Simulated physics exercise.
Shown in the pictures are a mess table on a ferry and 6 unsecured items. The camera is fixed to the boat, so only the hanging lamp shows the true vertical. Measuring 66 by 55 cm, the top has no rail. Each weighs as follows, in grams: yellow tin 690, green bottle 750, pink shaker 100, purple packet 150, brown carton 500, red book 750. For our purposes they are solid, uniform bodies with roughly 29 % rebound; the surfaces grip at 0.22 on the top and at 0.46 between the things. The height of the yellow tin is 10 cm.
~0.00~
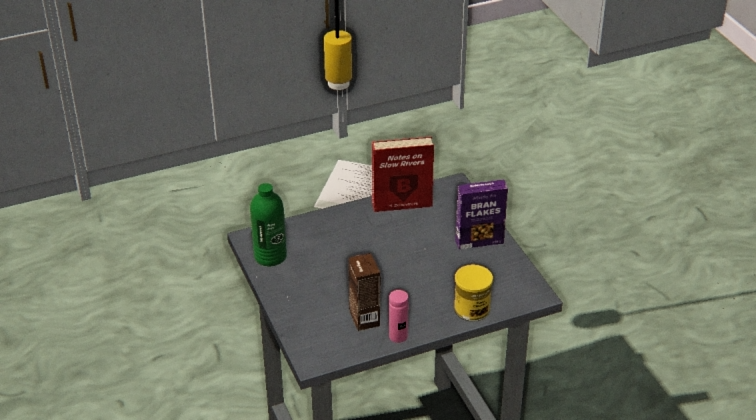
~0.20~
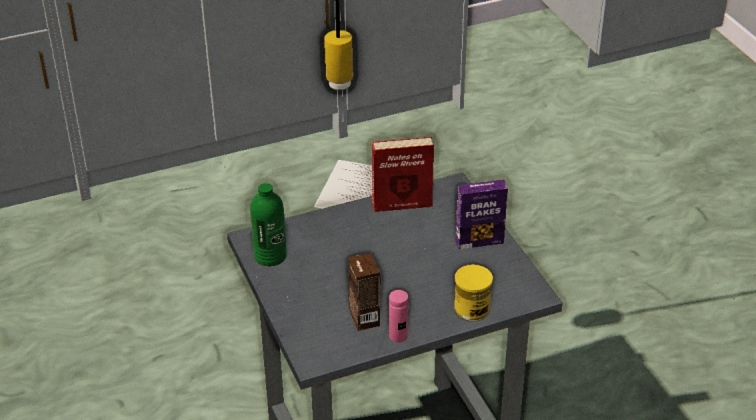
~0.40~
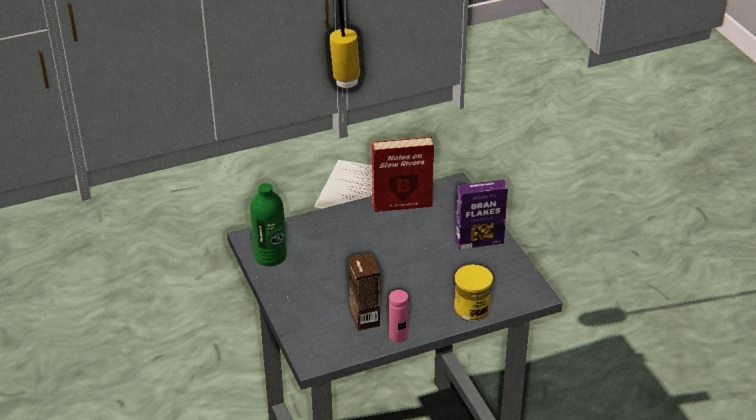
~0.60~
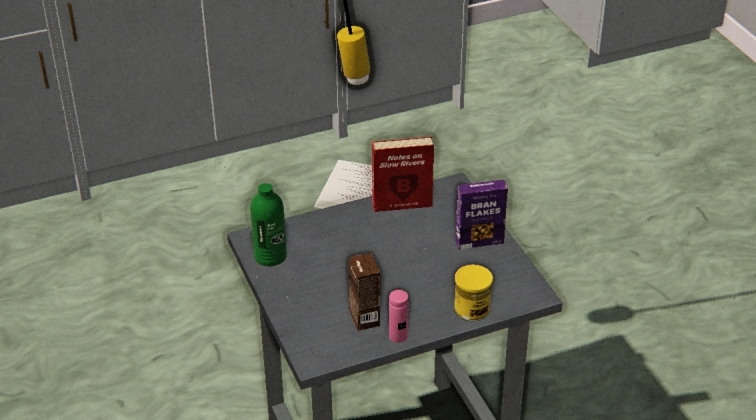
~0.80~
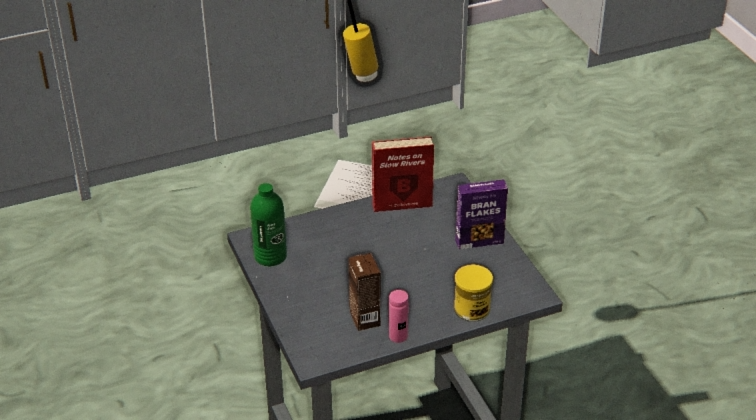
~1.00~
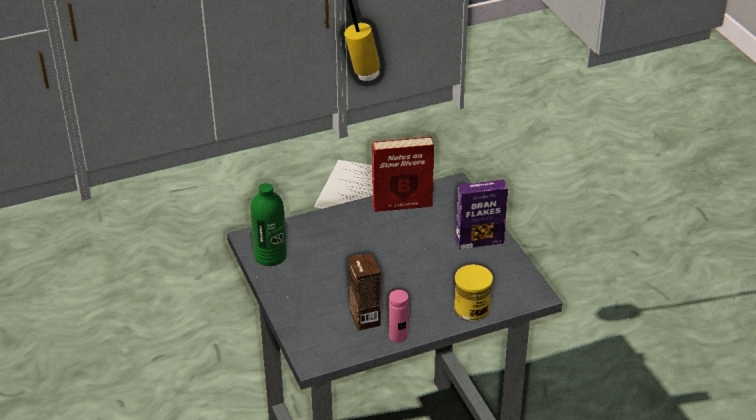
A yellow hanging lamp swings slowly to the right behind a table of still items.
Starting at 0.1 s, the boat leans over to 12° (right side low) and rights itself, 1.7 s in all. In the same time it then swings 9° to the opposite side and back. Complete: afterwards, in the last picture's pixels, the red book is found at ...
... about (403, 175).
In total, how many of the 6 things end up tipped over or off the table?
That comes to 0.
By 1.80 s, boat level.
By 2.90 s, floor tilted 7°, left side down.
When it is over (4.0 s), all 6 within 5 cm of the start. End places, in pixels of the last picture, red book near (403, 175).
